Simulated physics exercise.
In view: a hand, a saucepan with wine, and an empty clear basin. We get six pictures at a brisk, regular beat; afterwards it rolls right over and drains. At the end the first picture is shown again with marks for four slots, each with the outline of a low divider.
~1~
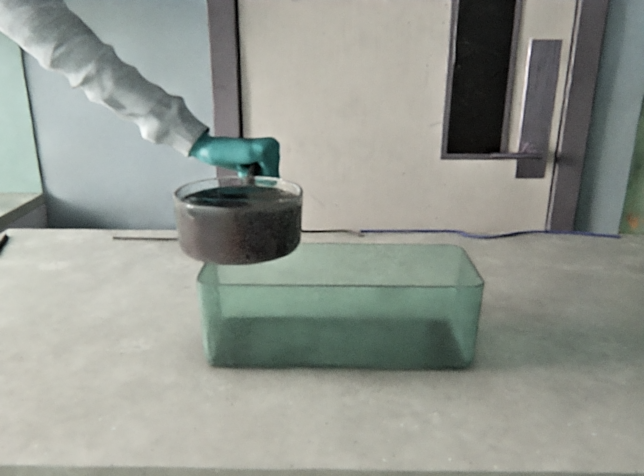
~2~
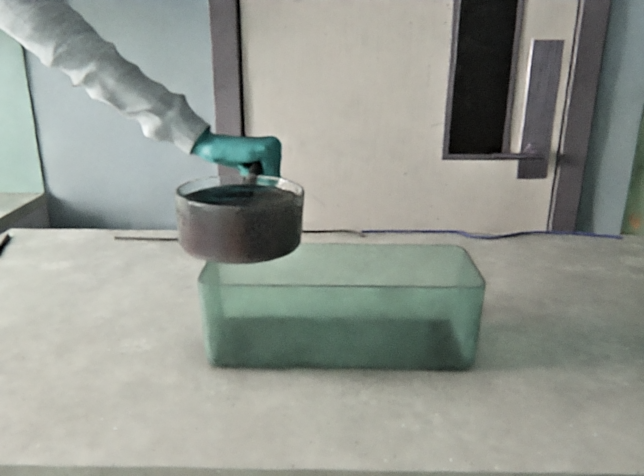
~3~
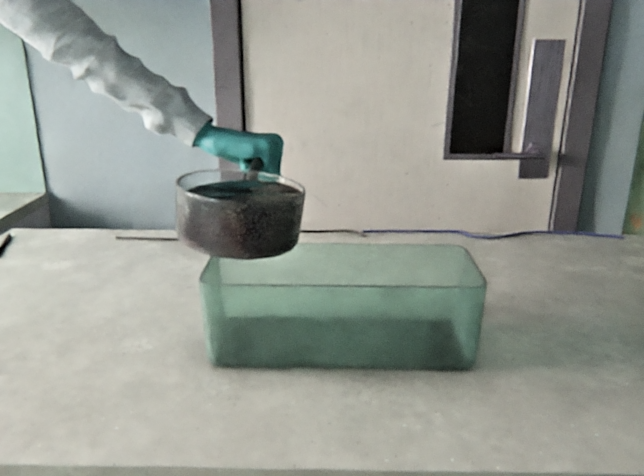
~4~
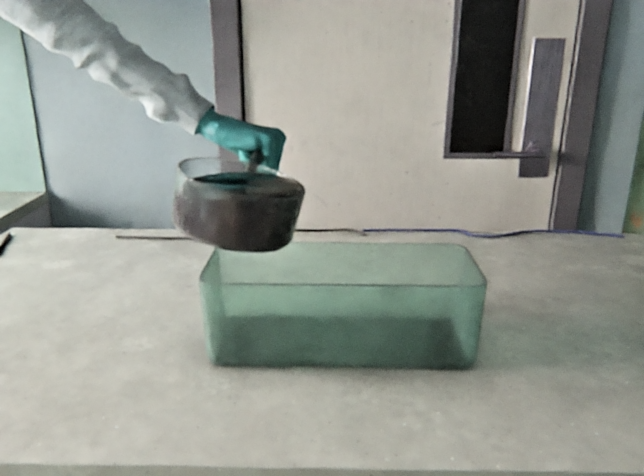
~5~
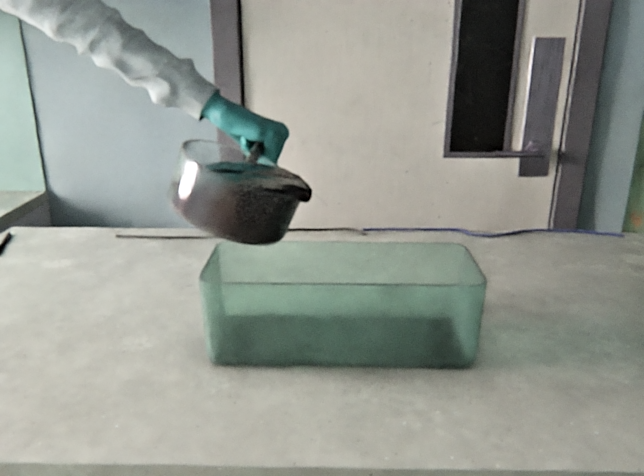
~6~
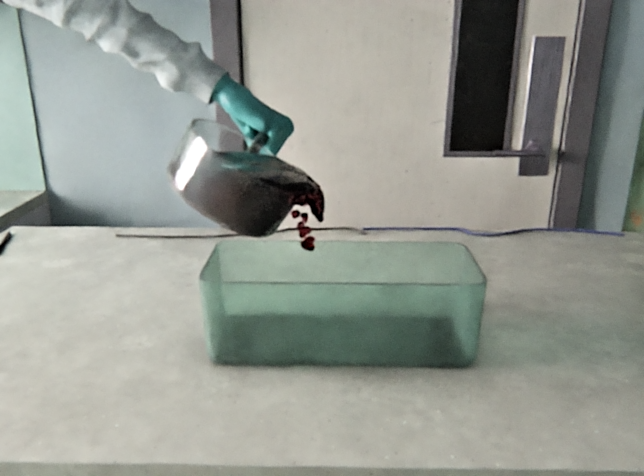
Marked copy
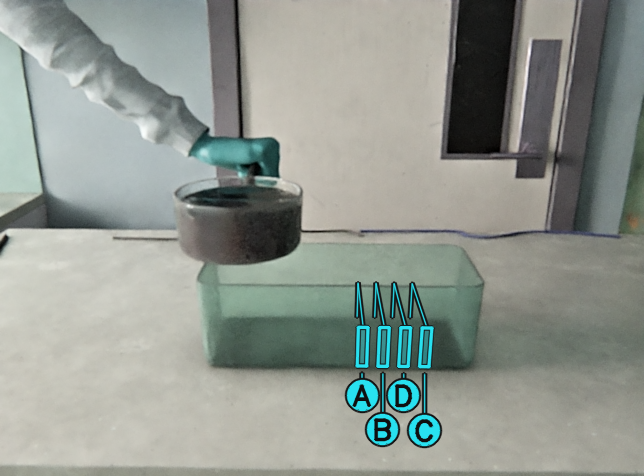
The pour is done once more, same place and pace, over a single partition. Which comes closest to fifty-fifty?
Slot B does it best.
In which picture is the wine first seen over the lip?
In picture 5.
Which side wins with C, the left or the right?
More ends on the left.
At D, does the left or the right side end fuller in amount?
The left one.
On the marked copy, A at (362, 373); B at (382, 373); C at (424, 374); D at (403, 373).
With A, about 16 % ends left of the wall and 83 % right of it.
With B, about 48 % ends left of the wall and 51 % right of it.
With C, about 89 % ends left of the wall and 4 % right of it; 8 % is lost outside.
With D, about 80 % ends left of the wall and 19 % right of it.
